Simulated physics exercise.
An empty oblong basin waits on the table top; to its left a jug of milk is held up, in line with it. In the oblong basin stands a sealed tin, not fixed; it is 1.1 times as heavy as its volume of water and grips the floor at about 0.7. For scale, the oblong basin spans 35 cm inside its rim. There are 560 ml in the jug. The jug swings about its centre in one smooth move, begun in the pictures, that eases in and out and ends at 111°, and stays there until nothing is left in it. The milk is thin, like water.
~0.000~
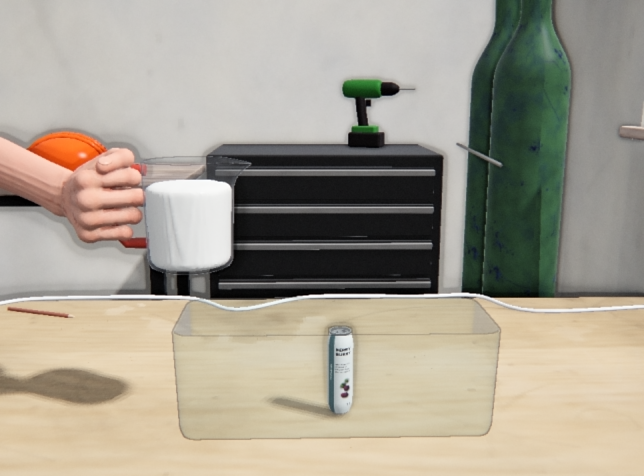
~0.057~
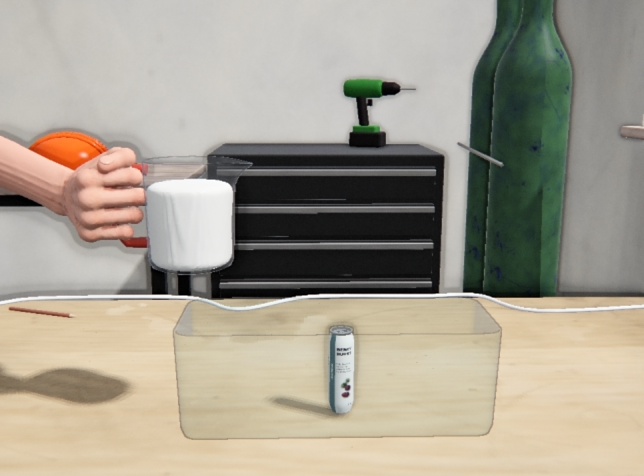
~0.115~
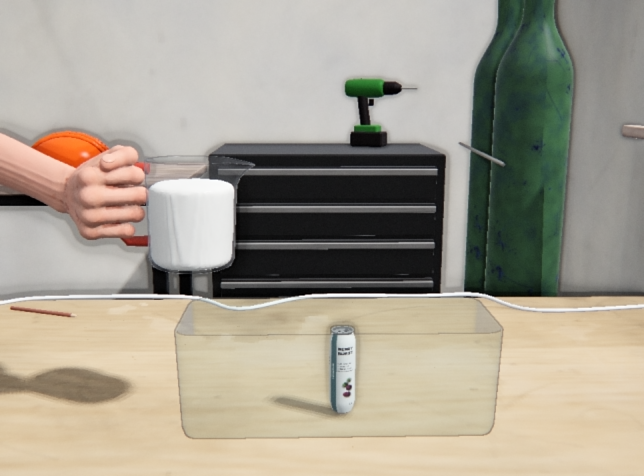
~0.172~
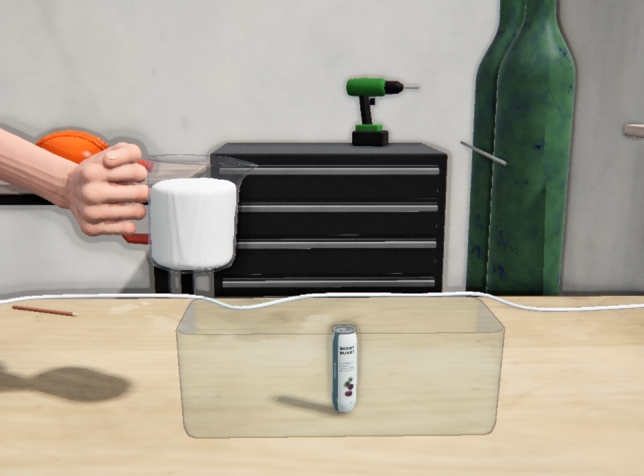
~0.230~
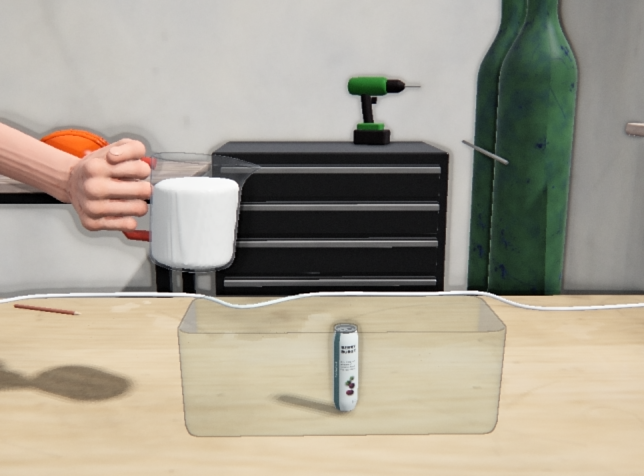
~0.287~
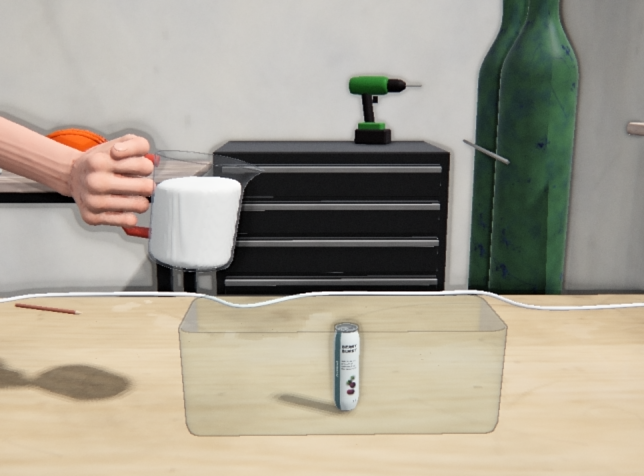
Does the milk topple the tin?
It keeps standing.
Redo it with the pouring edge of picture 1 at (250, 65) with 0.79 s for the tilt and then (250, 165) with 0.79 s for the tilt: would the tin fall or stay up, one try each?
First it topples; then it keeps standing.
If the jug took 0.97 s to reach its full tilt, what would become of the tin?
The tin keeps standing.
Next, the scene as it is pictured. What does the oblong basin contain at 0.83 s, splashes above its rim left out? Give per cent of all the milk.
About 3 per cent.
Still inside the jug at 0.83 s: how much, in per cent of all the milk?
Some 88 per cent.
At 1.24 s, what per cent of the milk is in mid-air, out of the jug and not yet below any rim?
Some 16 per cent.
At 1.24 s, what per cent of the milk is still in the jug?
About 30 per cent.
By 0.83 s the tilt is 59° and 88 per cent is still to pour; the tin stands where it began.
By 1.24 s the tilt is 97° and 29 per cent is still to pour; the tin stands 1 cm from where it began.
By 1.65 s the tilt is 111° and 1 per cent is still to pour; the tin stands 1 cm from where it began.
By 2.11 s the tilt is 111° and 0 per cent is still to pour; the tin stands 1 cm from where it began.
At rest the tin stands 1 cm from where it began.
